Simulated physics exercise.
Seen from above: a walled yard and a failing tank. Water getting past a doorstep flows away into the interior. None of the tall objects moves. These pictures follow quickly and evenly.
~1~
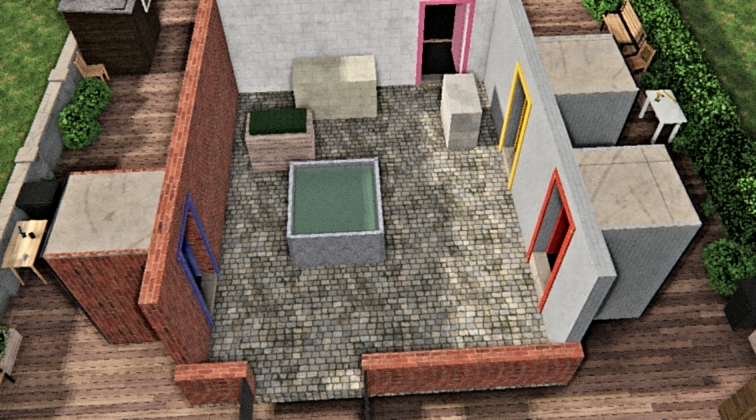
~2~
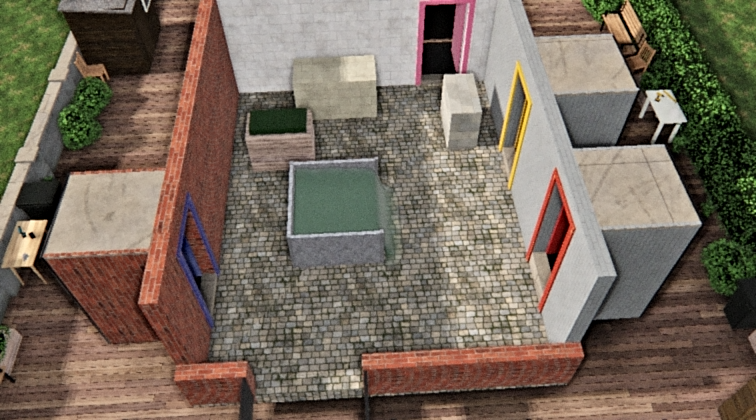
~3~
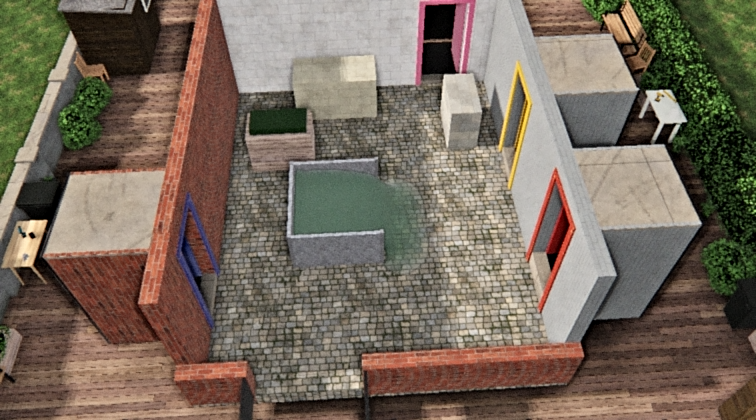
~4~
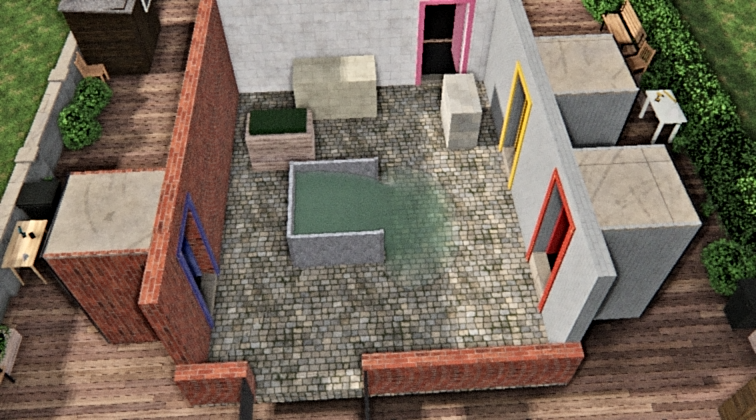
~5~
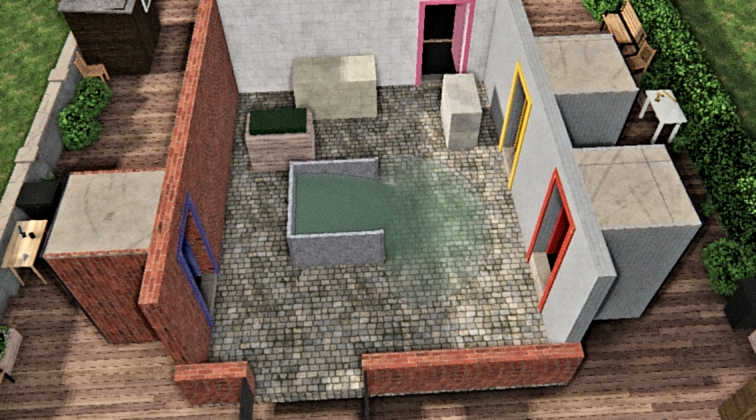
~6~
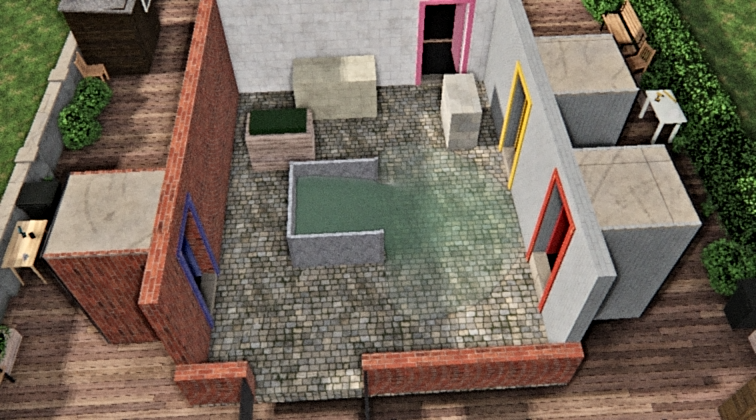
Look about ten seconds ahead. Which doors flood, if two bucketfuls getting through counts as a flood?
The yellow door floods; the blue door does not flood; the red door does not flood; the pink door floods.
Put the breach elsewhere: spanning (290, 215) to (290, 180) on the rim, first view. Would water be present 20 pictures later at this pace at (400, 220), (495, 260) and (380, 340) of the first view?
Untouched, untouched, submerged.
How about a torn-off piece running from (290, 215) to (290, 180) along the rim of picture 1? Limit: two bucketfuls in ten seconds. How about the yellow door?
Result - yellow door: Within bounds.
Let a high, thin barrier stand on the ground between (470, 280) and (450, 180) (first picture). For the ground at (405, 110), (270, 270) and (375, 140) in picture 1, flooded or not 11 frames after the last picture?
In order: Soaked, untouched, soaked.
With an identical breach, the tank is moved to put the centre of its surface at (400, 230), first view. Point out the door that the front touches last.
Observation: The one in blue.
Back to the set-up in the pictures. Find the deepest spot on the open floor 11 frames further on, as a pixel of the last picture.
Roughly (543, 352).
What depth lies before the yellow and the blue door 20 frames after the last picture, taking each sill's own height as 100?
The first comes to about 80 percent, the second to about 0 percent.
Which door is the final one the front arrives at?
That is the door marked blue.
A moment on, water covers 30 % of the floor; the yellow door under two buckets in, the blue door not reached, the red door wet at the sill, nothing in, the pink door not reached.
Next, water covers 40 % of the floor; the yellow door over two buckets in, the blue door not reached, the red door wet at the sill, nothing in, the pink door wet at the sill, nothing in.
Then, water covers 55 % of the floor; the yellow door over two buckets in, the blue door not reached, the red door wet at the sill, nothing in, the pink door over two buckets in.
Later, water covers 90 % of the floor; the yellow door over two buckets in, the blue door wet at the sill, nothing in, the red door wet at the sill, nothing in, the pink door over two buckets in.
In the end, water covers 95 % of the floor; the yellow door over two buckets in, the blue door wet at the sill, nothing in, the red door wet at the sill, nothing in, the pink door over two buckets in.
